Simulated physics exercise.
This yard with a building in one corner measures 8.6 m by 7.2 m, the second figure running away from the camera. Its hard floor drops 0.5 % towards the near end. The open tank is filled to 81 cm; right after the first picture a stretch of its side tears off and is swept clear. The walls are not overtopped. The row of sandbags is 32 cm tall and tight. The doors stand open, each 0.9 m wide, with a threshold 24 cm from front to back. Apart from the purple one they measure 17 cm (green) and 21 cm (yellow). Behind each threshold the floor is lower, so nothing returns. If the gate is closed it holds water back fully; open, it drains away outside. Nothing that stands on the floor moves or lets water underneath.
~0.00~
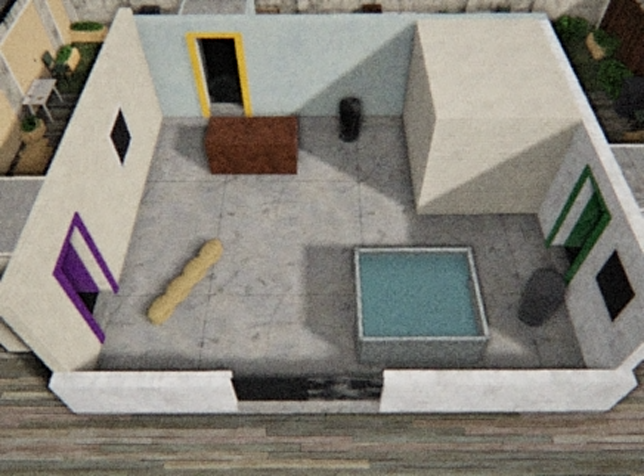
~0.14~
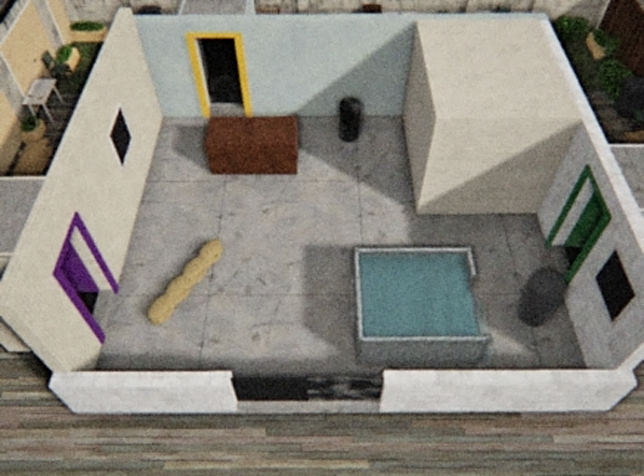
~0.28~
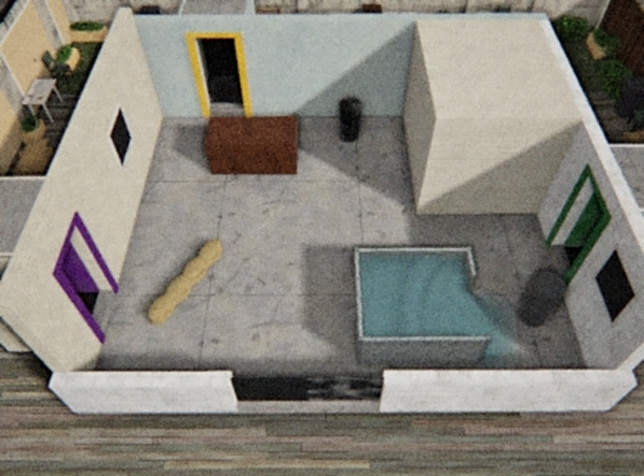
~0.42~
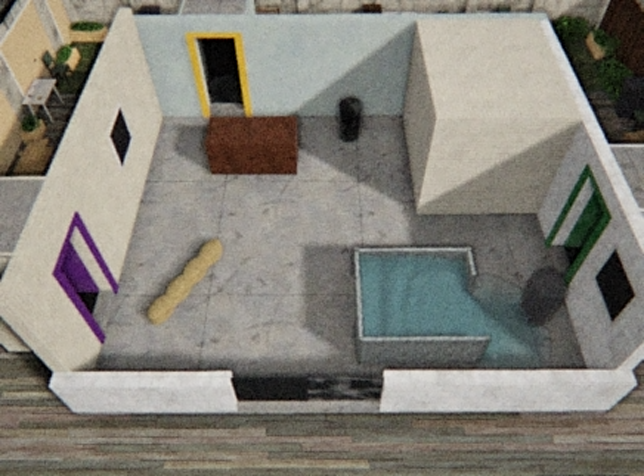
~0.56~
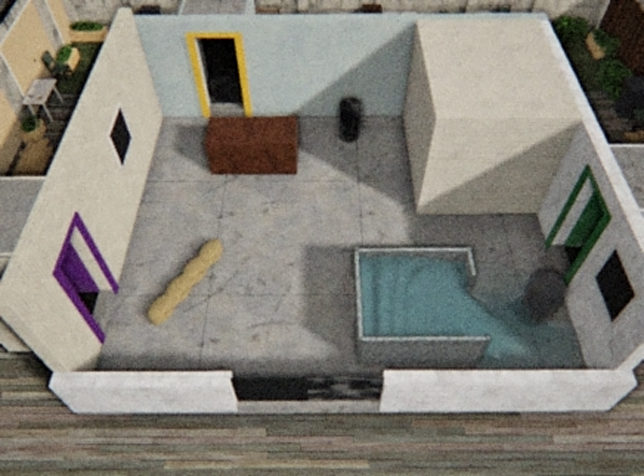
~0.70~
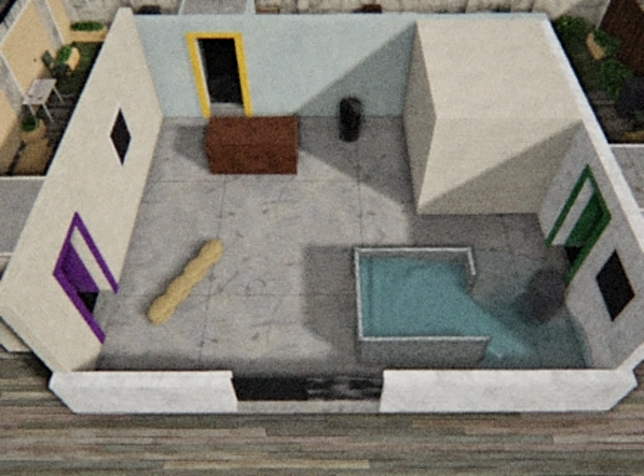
Open tank in a walled yard losing part of its right side, blue water pouring out and spreading across the grey floor.
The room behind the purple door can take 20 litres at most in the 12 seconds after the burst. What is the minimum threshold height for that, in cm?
Some 6 cm above the ground.
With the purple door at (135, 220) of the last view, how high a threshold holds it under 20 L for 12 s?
About 8.0 cm.
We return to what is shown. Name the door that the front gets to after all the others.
Last comes the yellow one.
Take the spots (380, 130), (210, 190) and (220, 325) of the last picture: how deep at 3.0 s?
In that order: 0, 0 and 0 cm.
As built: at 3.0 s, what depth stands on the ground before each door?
Depths in cm: Green 12, yellow 0, purple 0.
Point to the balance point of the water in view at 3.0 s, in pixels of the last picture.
At about (472, 309).
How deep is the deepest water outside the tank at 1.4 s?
Roughly 64 cm.
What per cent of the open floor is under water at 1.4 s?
Near 10 per cent is wet.
After 1.4 s water covers 10 % of the floor, deepest (64 cm) near (560, 371); it has not reached the purple door.
After 3.0 s water covers 20 % of the floor, deepest (42 cm) near (527, 226); it has not reached the purple door.
After 12.0 s water covers 90 % of the floor, deepest (12 cm) near (160, 130); 6 cm at the purple door, 0 litres in over its 16 cm threshold.
At the purple door as built, the water arrived by 5.0 s and peaked near 10 cm at 5.4 s.
With a threshold of 5.5 cm, 28 litres would have come in within the 12 s; with 7.5 cm, 10 litres. So under 20 litres takes about 6 cm.
